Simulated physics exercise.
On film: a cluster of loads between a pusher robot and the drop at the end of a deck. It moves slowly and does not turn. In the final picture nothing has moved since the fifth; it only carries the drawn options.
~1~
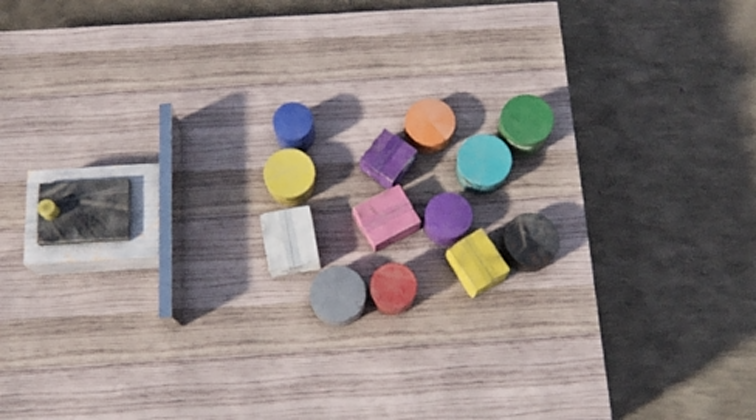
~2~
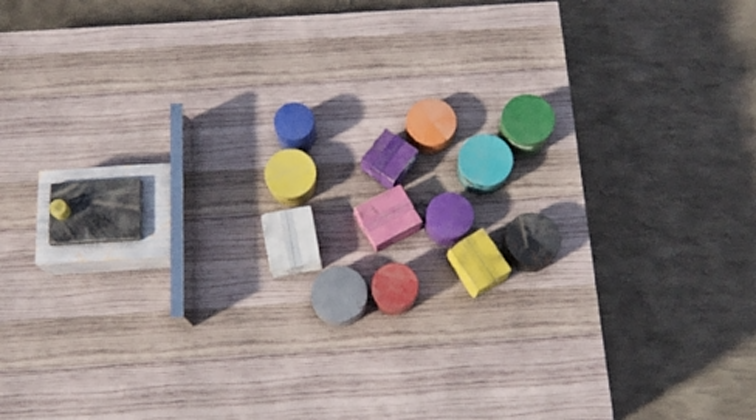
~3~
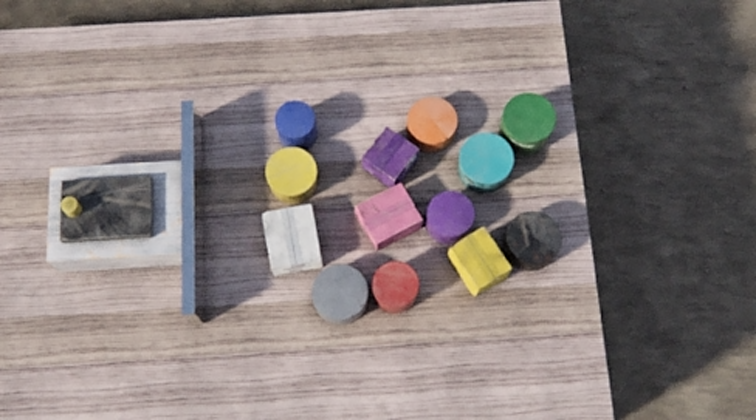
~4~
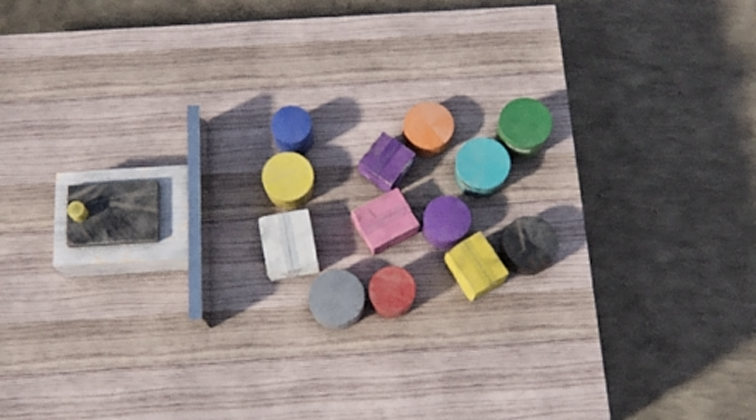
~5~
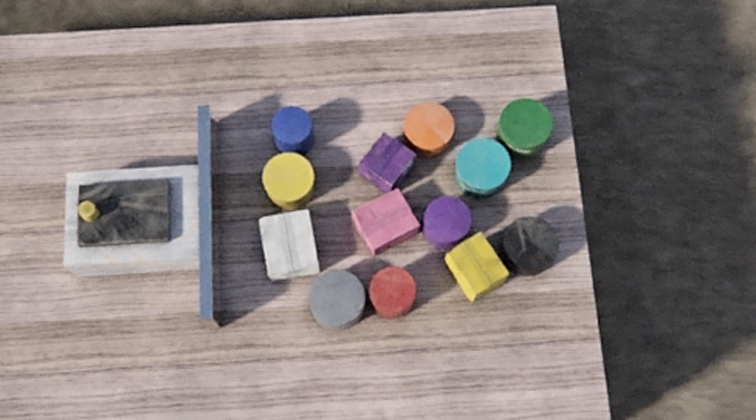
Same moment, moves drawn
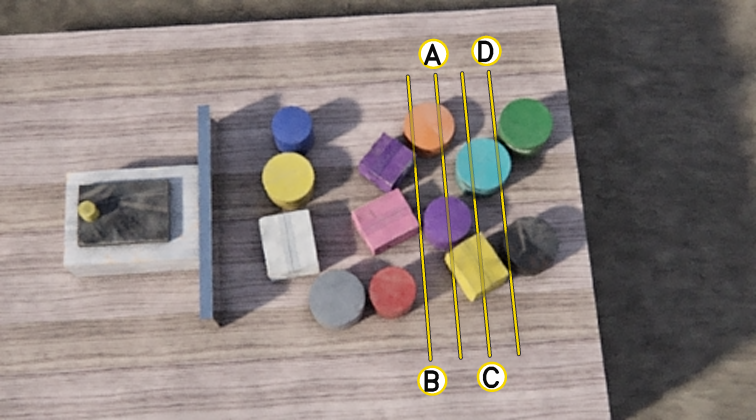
A pusher robot with a wide blade creeping right across a wooden deck towards a cluster of colourful blocks and cylinders, which stay still.
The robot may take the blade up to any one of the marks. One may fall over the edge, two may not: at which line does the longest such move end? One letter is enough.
A is the last line within the limit.
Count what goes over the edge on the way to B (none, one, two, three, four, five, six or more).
The count is none.
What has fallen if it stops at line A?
The black canister goes over.
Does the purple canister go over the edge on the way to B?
No.
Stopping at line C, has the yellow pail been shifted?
Yes.
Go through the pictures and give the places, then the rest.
The first picture shows grey canister (338, 297); purple parcel (388, 161); yellow parcel (477, 264).
The second picture shows robot (102, 211); red pail (395, 290).
The third picture shows robot (113, 208); blue canister (297, 127).
The fourth picture shows robot (120, 213); green pail (523, 130).
The fifth picture shows robot (131, 213); yellow pail (289, 181); orange canister (428, 130); black canister (529, 247).
On the marked copy, A at (448, 210); B at (419, 212); C at (475, 208); D at (503, 207).
With A. Early on, robot (218, 207); blue canister (317, 131); yellow pail (325, 179).
Further on, robot (306, 202); black canister (548, 249); green pail (530, 126).
At the end, robot (372, 198); black canister over the edge; purple canister (575, 206); one fallen.
As for the rest, B is within the limit but short; C drops five; D drops five.
